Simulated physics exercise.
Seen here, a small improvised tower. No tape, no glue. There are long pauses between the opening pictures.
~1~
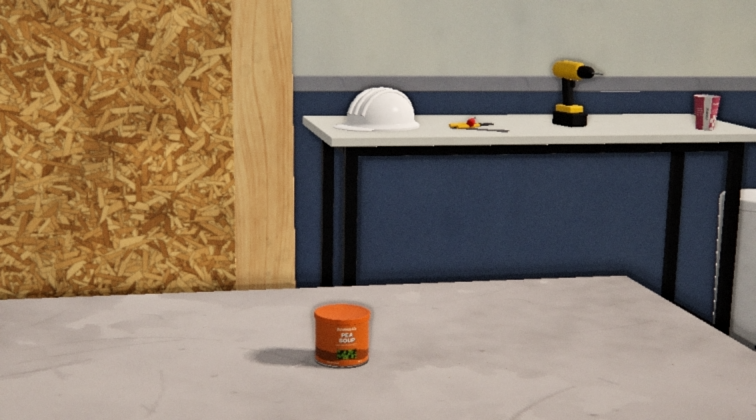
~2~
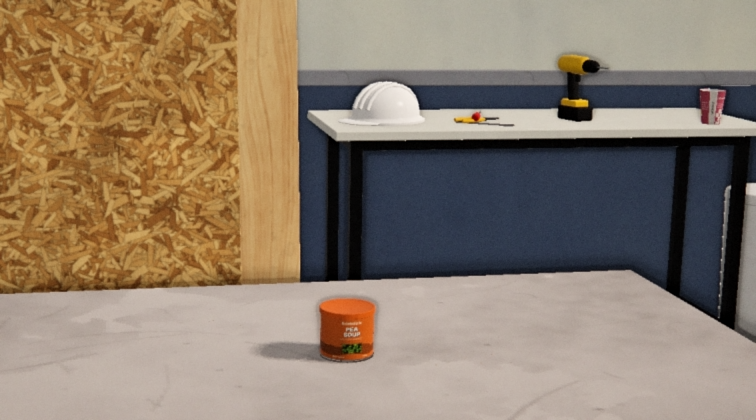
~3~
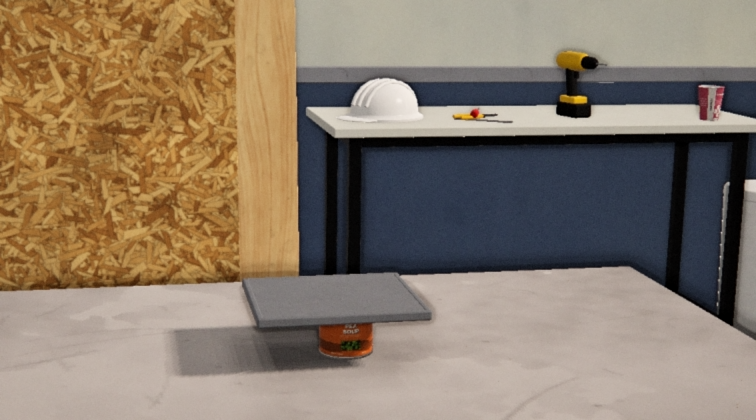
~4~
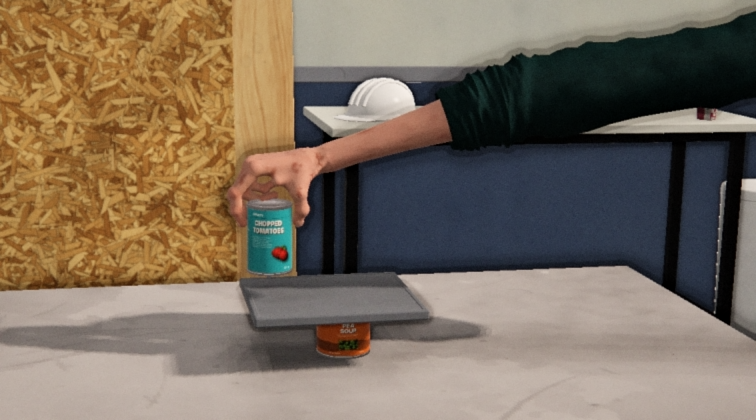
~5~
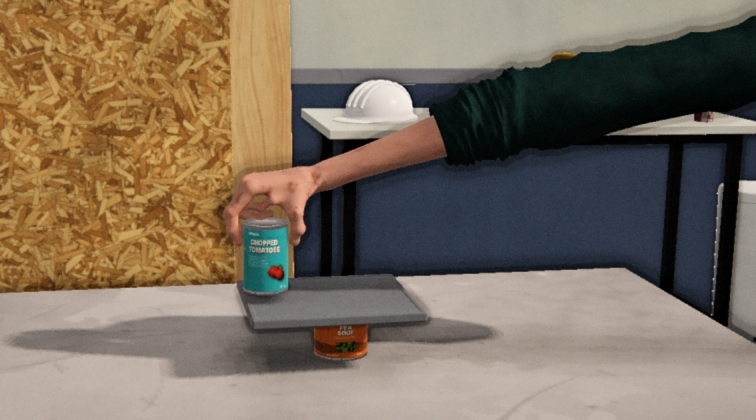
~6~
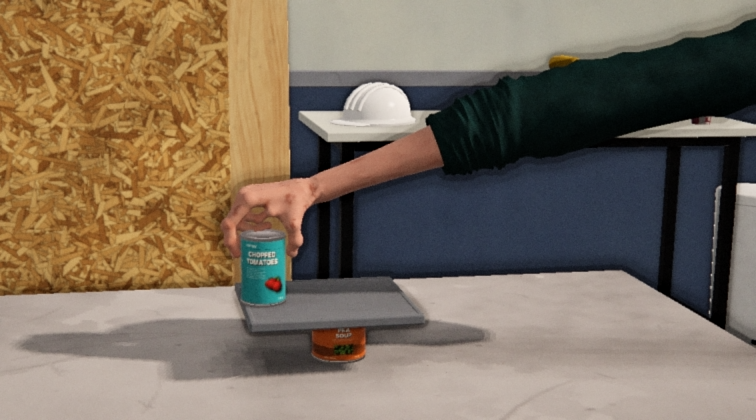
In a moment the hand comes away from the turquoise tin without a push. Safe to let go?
Here the stack gives way.
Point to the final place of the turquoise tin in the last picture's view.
At about (168, 344).
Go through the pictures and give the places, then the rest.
In the first frame, the last thing is not in view yet.
In the second frame, the last thing is not in view yet.
In the third frame, the last thing is not in view yet; grey lid (333, 298).
In the fourth frame, coming down; turquoise tin (270, 237); grey lid (330, 298).
In the fifth frame, coming down; turquoise tin (265, 256); grey lid (328, 300).
In the sixth frame, in place under the hand; turquoise tin (263, 268); grey lid (326, 302).
Then, 0.40 s past the last view, turquoise tin now fallen; grey lid rocked 50° from its first pose.
Then, 0.60 s past the last view, grey lid rocked 18° from its first pose.
Finally, fallen, turquoise tin; moved from the start, grey lid; orange tin still in place. Final places as the last picture's camera would see them, turquoise tin near (168, 345). The stack loses its balance.
